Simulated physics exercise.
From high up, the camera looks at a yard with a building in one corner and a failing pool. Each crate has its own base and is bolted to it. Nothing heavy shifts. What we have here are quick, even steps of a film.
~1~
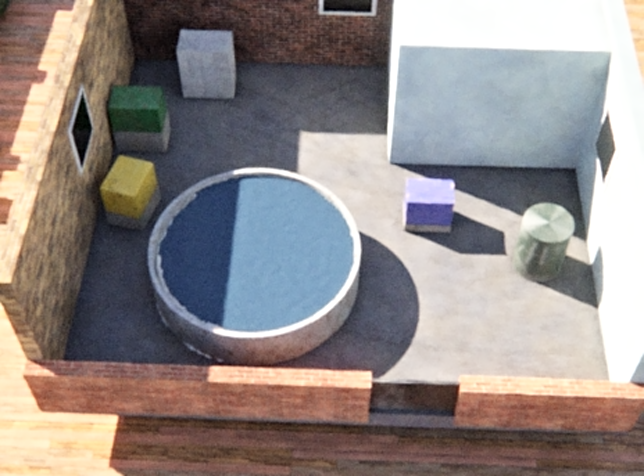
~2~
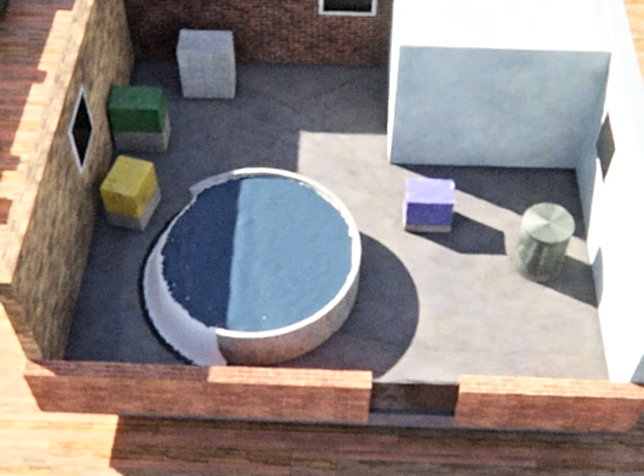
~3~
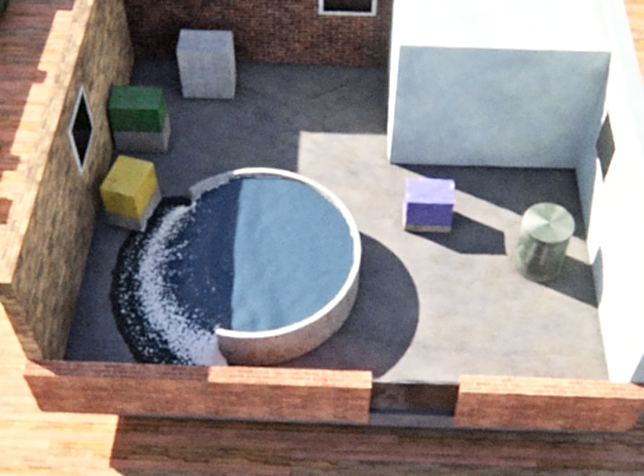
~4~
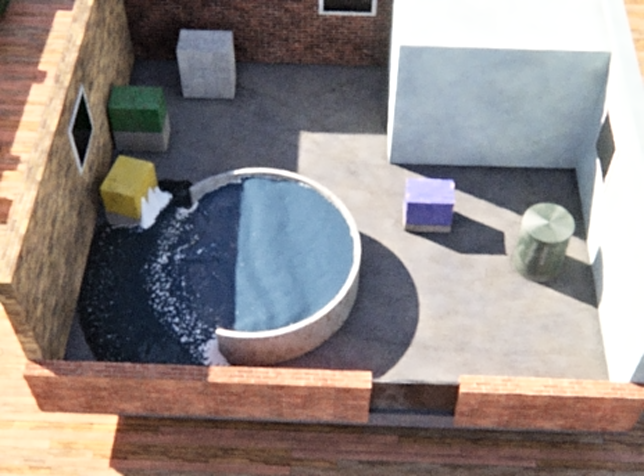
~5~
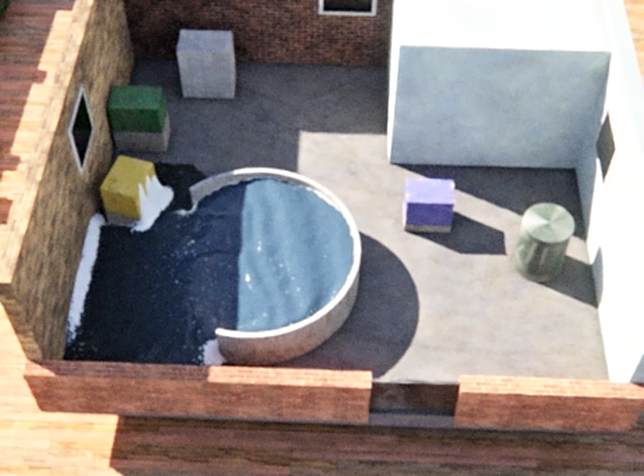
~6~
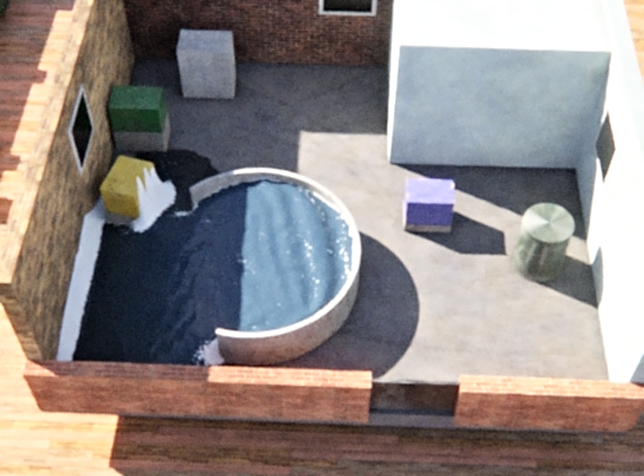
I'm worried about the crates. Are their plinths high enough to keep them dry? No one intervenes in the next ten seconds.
As I see it, the blue crate is safe from the water; the yellow crate is caught by the water; the green crate is safe from the water.
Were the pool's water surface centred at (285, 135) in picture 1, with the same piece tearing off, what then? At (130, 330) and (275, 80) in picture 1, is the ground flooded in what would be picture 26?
First point soaked, second point soaked.
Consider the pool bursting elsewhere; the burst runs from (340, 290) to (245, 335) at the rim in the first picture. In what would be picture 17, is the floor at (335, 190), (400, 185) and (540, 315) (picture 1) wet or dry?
Read off point by point, the answer is not soaked, not soaked, soaking.
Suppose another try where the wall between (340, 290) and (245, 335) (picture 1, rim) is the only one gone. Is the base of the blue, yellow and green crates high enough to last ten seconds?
Going through them, the blue crate gets reached, the yellow crate is never reached and the green crate is never reached.
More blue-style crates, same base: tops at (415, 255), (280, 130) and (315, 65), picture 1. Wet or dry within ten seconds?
Respectively: Comes through fine, is reached and is reached.
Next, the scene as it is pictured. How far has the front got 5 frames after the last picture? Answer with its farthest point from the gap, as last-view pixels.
I'd say around (176, 98).
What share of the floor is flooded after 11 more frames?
My estimate is near 40 per cent.
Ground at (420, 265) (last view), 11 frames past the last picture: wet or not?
That spot: Waterless.
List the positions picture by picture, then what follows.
In the first frame, the round pool at (255, 250) is whole and still.
In the second frame, water pours out at (158, 285) and has run to a hidden place.
In the third frame, water pours out at (159, 287) and has run to a hidden place.
In the fourth frame, water pours out at (159, 288) and has run to (163, 186).
In the fifth frame, the front is at (155, 169), out from the gap at (159, 289).
In the sixth frame, water pours out at (159, 289) and has run to (148, 153).
A moment on, water covers 30 % of the floor; the blue crate not reached, the yellow crate water round its plinth, the green crate water round its plinth.
Next, water covers 40 % of the floor; the blue crate not reached, the yellow crate water round its plinth, the green crate water round its plinth.
Then, water covers 60 % of the floor; the blue crate not reached, the yellow crate water round its plinth, the green crate water round its plinth.
Later, water covers 85 % of the floor; the blue crate water round its plinth, the yellow crate water round its plinth, the green crate water round its plinth.
In the end, water covers 100 % of the floor; the blue crate stayed above the water, the yellow crate was topped, the green crate stayed above the water.
